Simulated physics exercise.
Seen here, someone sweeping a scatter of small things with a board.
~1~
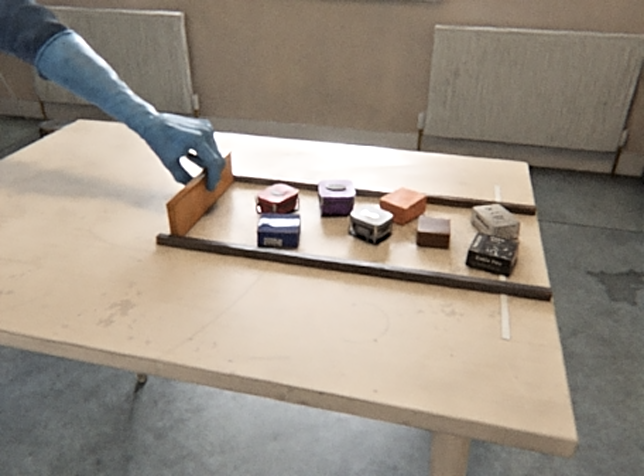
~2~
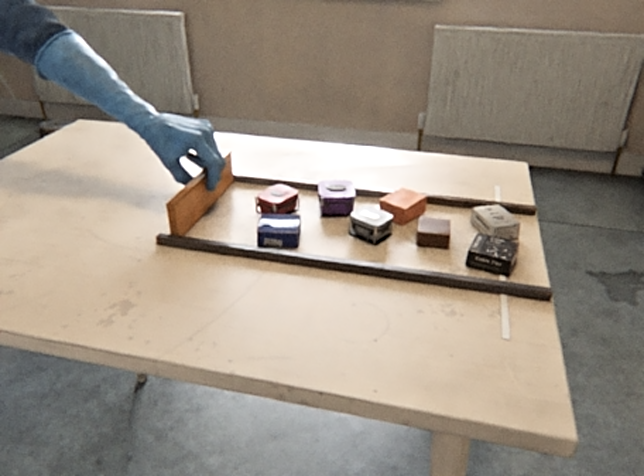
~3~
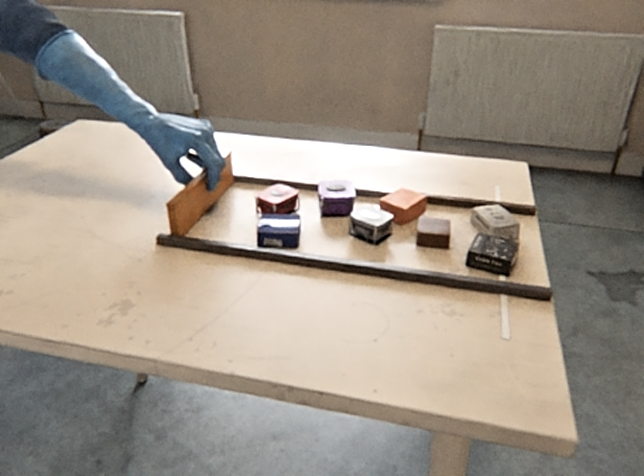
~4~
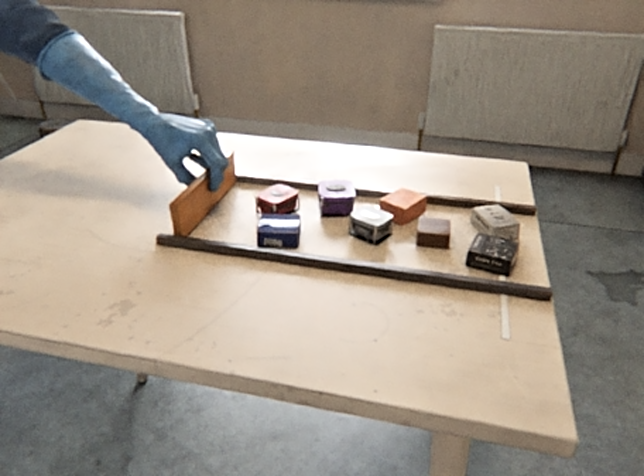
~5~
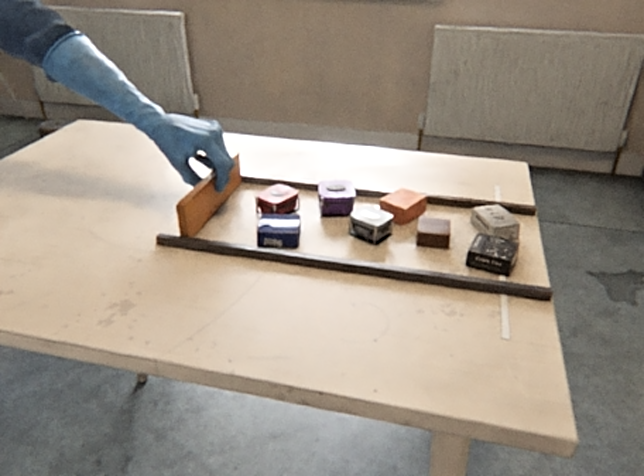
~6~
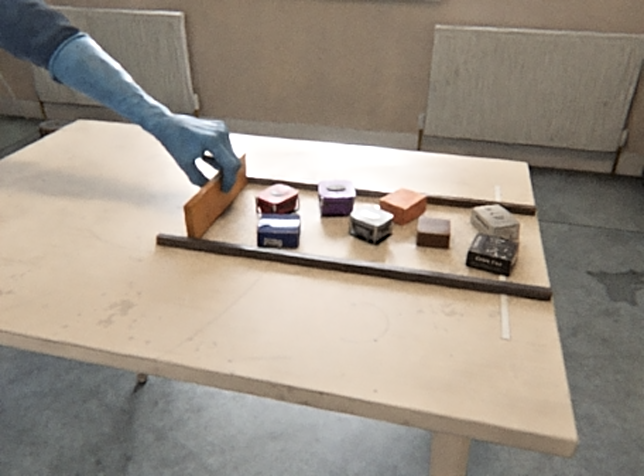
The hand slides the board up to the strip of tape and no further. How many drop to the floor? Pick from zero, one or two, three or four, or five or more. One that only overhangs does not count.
As it turns out, the number that fall off is five or more.
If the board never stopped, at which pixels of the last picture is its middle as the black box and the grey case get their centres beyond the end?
Its middle is around (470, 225) and around (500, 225).
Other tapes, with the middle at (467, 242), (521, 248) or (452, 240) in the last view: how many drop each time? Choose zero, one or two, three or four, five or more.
For each place: Just one or two; at least five; either one or two.
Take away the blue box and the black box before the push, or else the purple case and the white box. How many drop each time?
It would be 4 and 3.
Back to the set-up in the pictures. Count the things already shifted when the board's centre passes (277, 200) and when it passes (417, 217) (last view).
The counts are 2 and 8.
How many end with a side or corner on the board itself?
2 of them.
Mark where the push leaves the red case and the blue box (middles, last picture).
The red case stops around (517, 229); the blue box around (527, 273).
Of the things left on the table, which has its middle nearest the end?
The grey case ends nearest.
Early on, none off yet; white box at rest near (495, 223); black box at rest near (493, 254); brown block at rest near (434, 232).
Finally, the number that fall off is five or more; lost, purple case, orange block, brown block, black box and white box.
